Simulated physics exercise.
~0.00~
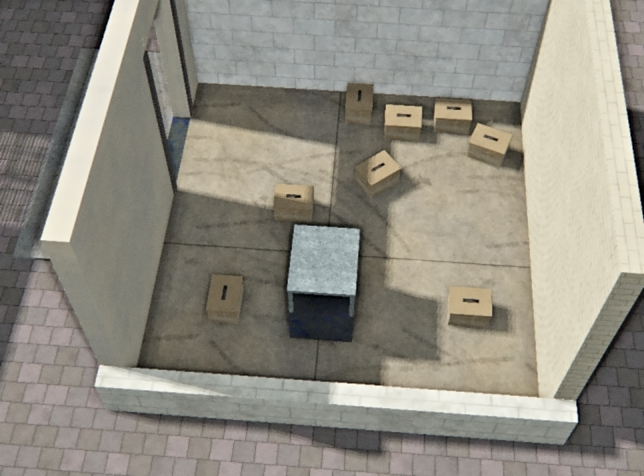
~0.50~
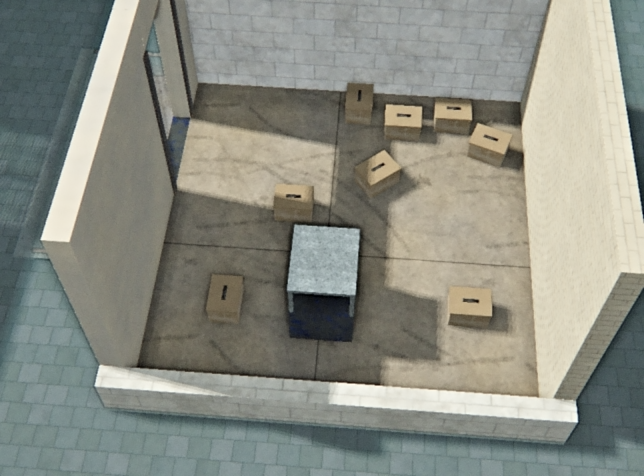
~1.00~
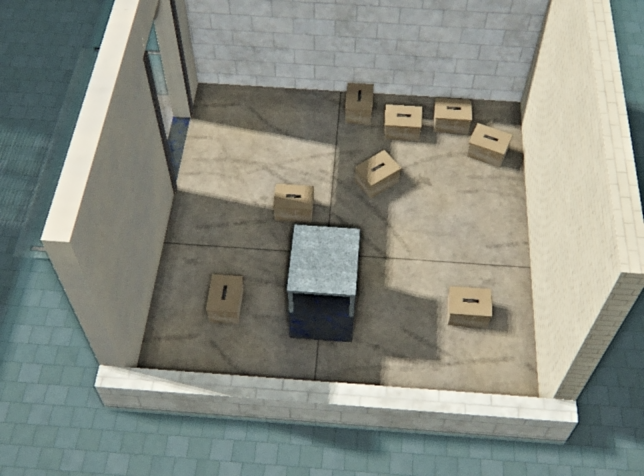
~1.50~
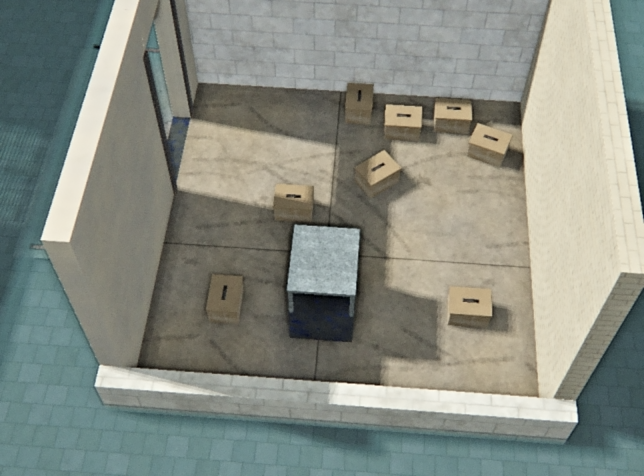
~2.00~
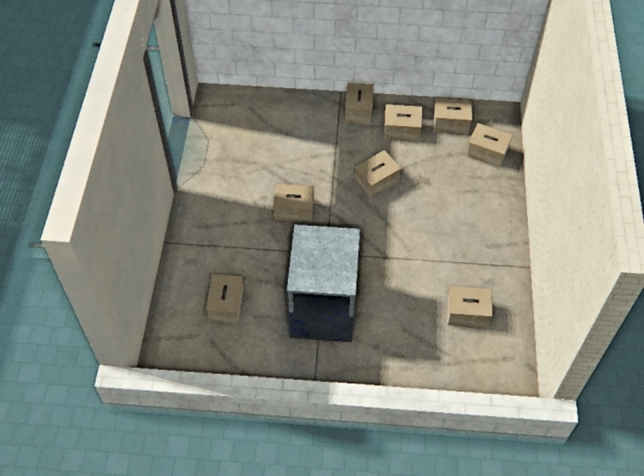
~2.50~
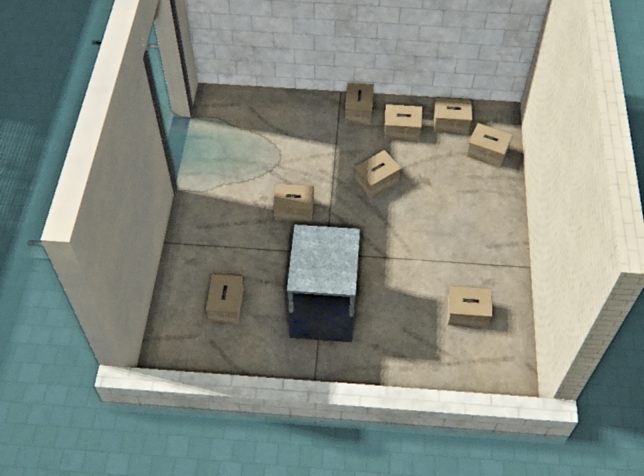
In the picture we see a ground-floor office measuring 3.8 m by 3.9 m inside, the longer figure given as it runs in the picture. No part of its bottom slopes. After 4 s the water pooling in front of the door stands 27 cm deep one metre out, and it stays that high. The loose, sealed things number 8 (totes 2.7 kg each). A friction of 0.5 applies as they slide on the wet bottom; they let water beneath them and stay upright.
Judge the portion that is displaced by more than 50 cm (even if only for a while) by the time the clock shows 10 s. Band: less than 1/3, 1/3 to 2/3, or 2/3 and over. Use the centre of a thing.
Band: 2/3 and over.
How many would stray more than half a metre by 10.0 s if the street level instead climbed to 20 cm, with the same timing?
Then 7.
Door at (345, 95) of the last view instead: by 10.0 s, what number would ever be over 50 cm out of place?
That would give 6.
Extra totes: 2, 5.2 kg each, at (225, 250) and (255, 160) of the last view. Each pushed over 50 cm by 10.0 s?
First one stays within it, second one exceeds it.
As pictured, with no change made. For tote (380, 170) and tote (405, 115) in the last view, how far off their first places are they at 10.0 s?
Respectively 250 and 250 cm.
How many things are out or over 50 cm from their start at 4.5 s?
By then the count is 2.
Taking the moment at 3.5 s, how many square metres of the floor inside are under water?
4.0 m2.
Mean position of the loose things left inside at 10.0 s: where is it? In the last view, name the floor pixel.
Mean position: Approximately (367, 279).
After 3.5 s 0 of 8 are over 50 cm from their spots; 0 afloat.
After 4.5 s 2 of 8 are over 50 cm from their spots; 2 afloat.
After 7.0 s 7 of 8 are over 50 cm from their spots; 6 afloat.
After 10.0 s 6 of 8 are over 50 cm from their spots, and 7 have been at some point; 8 afloat.
